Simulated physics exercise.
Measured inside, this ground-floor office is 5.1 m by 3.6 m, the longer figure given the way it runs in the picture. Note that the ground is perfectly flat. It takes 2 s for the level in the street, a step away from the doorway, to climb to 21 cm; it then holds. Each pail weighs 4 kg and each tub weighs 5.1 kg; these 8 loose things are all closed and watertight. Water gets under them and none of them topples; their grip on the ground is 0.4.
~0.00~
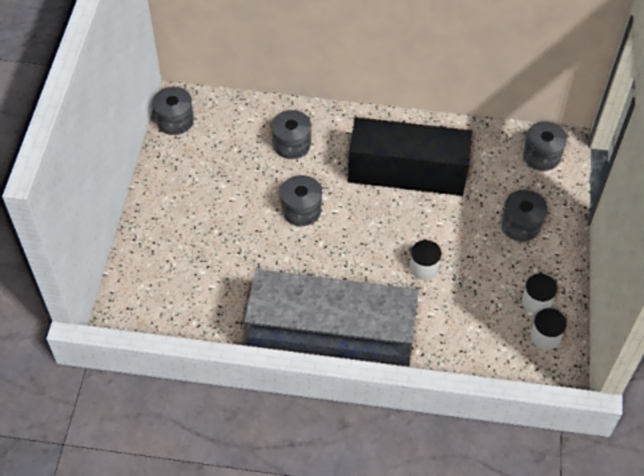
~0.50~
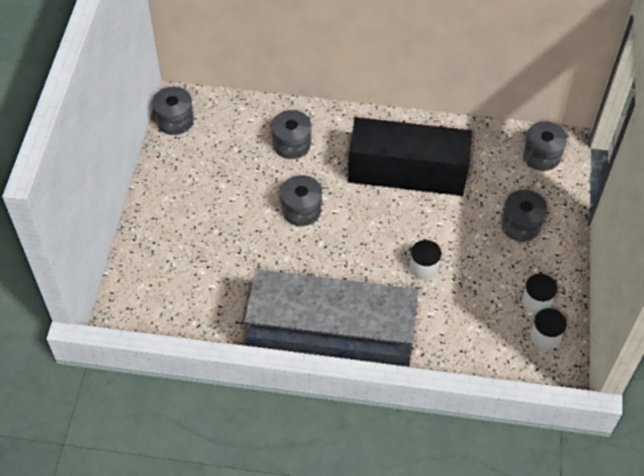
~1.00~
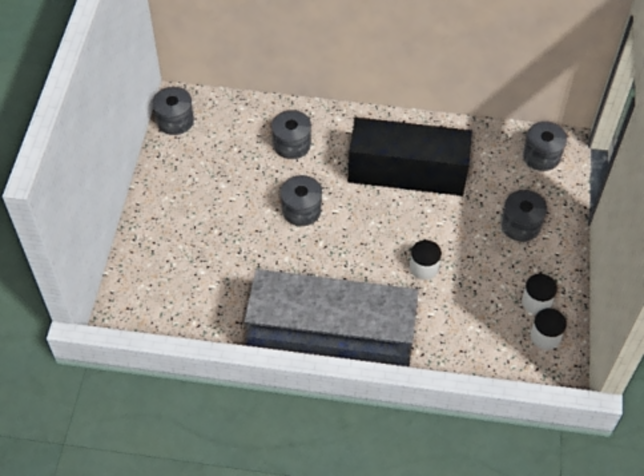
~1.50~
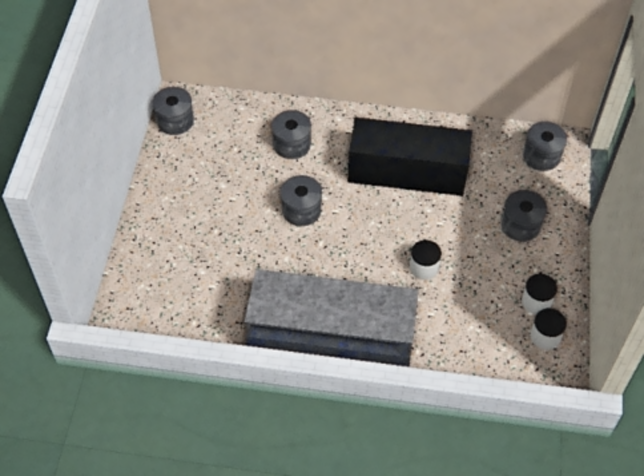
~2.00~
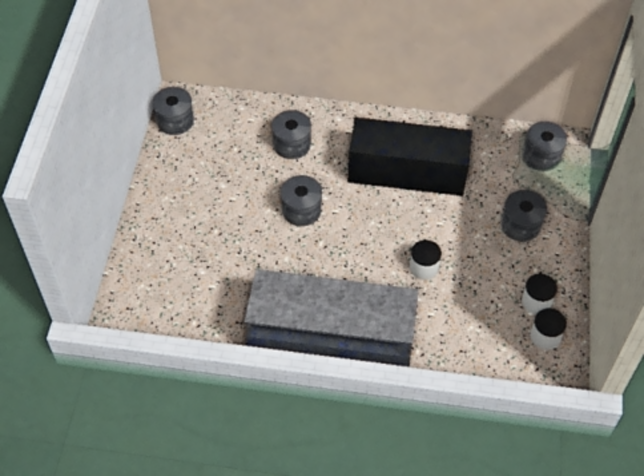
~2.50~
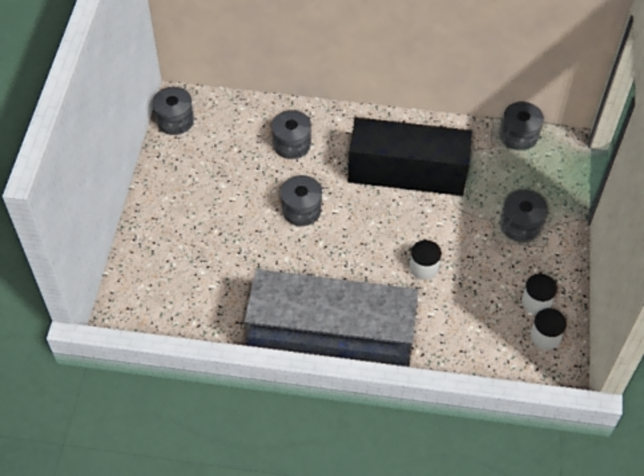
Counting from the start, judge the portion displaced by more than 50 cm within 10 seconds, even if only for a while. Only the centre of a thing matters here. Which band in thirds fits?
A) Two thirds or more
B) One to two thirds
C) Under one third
One to two thirds.
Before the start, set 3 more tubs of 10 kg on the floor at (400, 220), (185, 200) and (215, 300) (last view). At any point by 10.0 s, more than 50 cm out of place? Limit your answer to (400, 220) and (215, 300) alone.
First one stays within it, second one stays within it.
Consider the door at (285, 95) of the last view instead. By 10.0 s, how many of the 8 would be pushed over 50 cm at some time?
That would give 3.
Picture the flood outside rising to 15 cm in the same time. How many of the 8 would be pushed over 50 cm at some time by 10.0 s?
In that case the number is 5.
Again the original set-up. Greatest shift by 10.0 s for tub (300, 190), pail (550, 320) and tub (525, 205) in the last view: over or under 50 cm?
So that's inside it for the first, inside it for the second and beyond it for the last.
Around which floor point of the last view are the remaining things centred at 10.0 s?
About (329, 289).
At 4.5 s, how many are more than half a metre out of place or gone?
The number by then is 3.
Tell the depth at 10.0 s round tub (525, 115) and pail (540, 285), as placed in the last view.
Roughly 9 and 3 cm.
After 3.5 s 2 of 8 are over 50 cm from their spots; 1 afloat.
After 4.5 s 3 of 8 are over 50 cm from their spots; 0 afloat.
After 7.0 s 5 of 8 are over 50 cm from their spots; 4 afloat.
After 10.0 s 5 of 8 are over 50 cm from their spots, and 5 have been at some point; 6 afloat.
